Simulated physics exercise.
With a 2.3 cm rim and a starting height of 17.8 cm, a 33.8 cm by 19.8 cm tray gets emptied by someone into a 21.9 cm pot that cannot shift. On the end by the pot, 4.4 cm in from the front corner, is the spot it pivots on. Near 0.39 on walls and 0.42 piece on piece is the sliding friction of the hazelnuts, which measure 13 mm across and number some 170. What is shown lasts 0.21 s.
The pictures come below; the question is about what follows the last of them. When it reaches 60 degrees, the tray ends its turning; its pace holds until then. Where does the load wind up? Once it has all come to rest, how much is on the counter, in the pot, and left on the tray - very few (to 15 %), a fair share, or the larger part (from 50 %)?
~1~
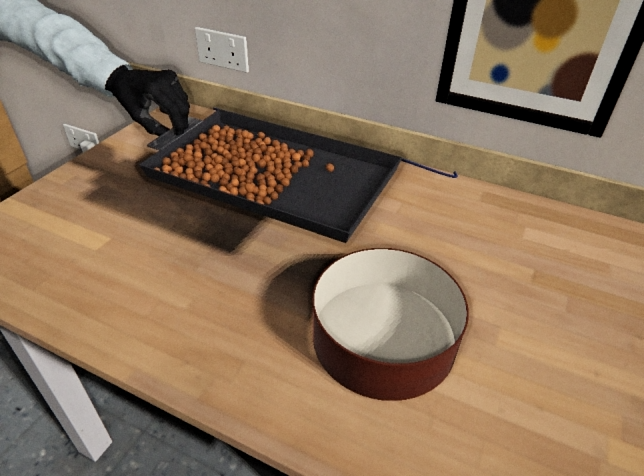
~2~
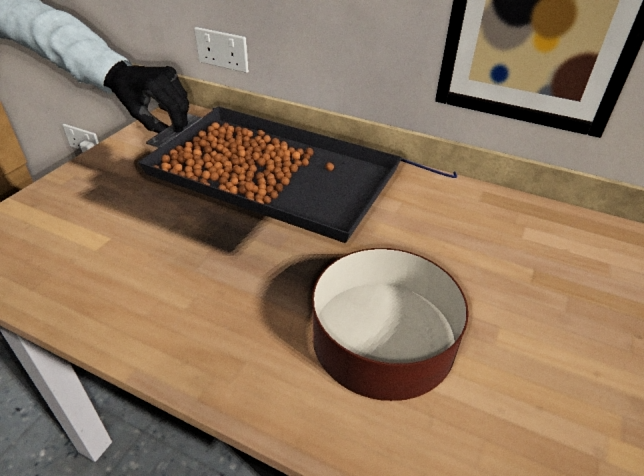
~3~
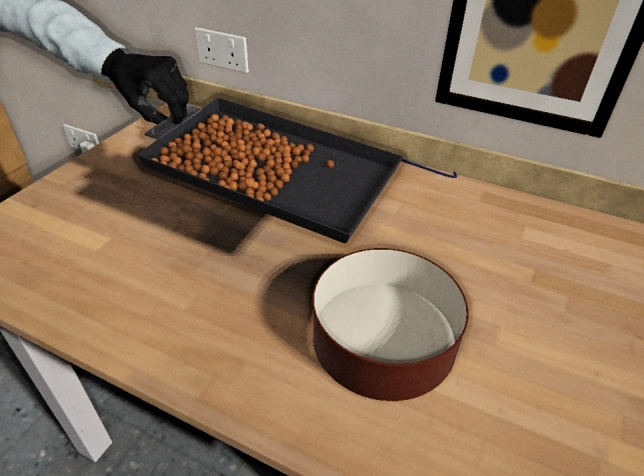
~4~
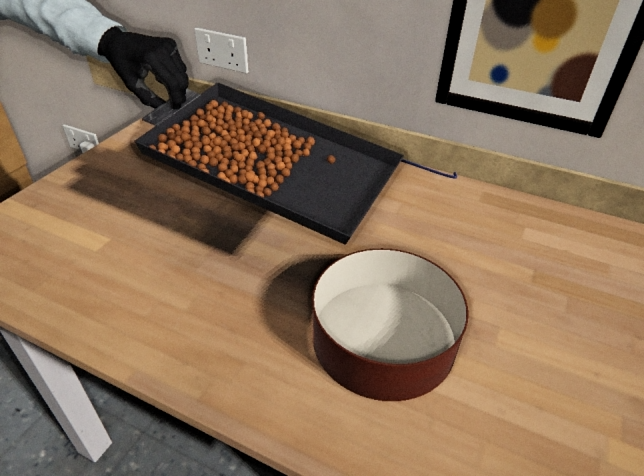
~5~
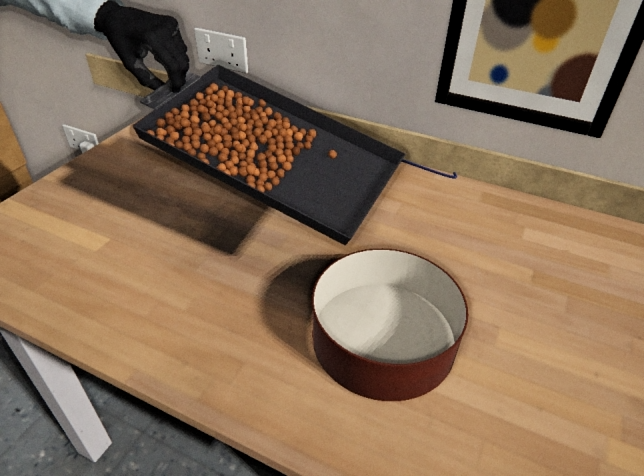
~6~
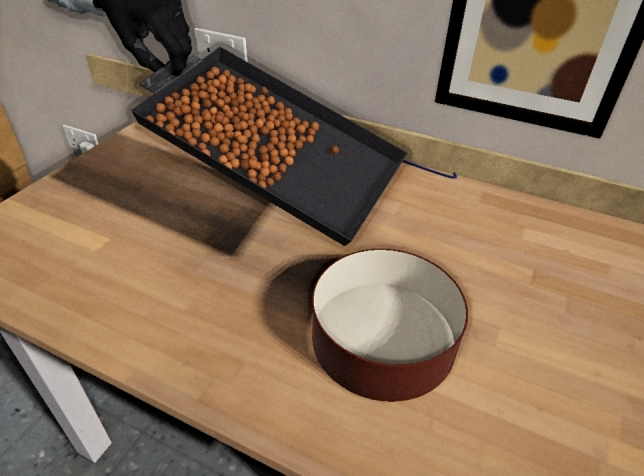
After it settles. Counter - very few, pot - the larger part, left on the tray - a fair share.
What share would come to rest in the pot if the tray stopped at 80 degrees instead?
You'd end up with some 90 % in the pot.
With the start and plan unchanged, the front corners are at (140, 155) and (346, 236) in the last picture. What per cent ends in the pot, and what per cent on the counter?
Pot: 10, counter: 15.
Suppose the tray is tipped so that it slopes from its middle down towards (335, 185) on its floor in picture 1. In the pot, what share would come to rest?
About 25 per cent.
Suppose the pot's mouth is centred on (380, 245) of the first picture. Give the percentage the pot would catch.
Roughly 15 per cent.
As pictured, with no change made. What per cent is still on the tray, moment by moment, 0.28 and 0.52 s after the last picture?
About 100, 45.
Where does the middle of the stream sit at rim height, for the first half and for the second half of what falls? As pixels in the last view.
I'd mark about (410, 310) for the first half, then (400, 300) for the second.
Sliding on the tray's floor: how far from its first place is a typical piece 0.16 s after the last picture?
About 2 cm.
Then, 0.16 s after the last picture, tilt 40 degrees; the tray holds 100 %, the pot 0 %.
Then, 0.28 s after the last picture, tilt 56 degrees; the tray holds 100 %, the pot 0 %.
Then, 0.52 s after the last picture, tilt 60 degrees; the tray holds 45 %, the pot 20 %.
In the end, counter 5 %, pot 65 %, tray 30 %.
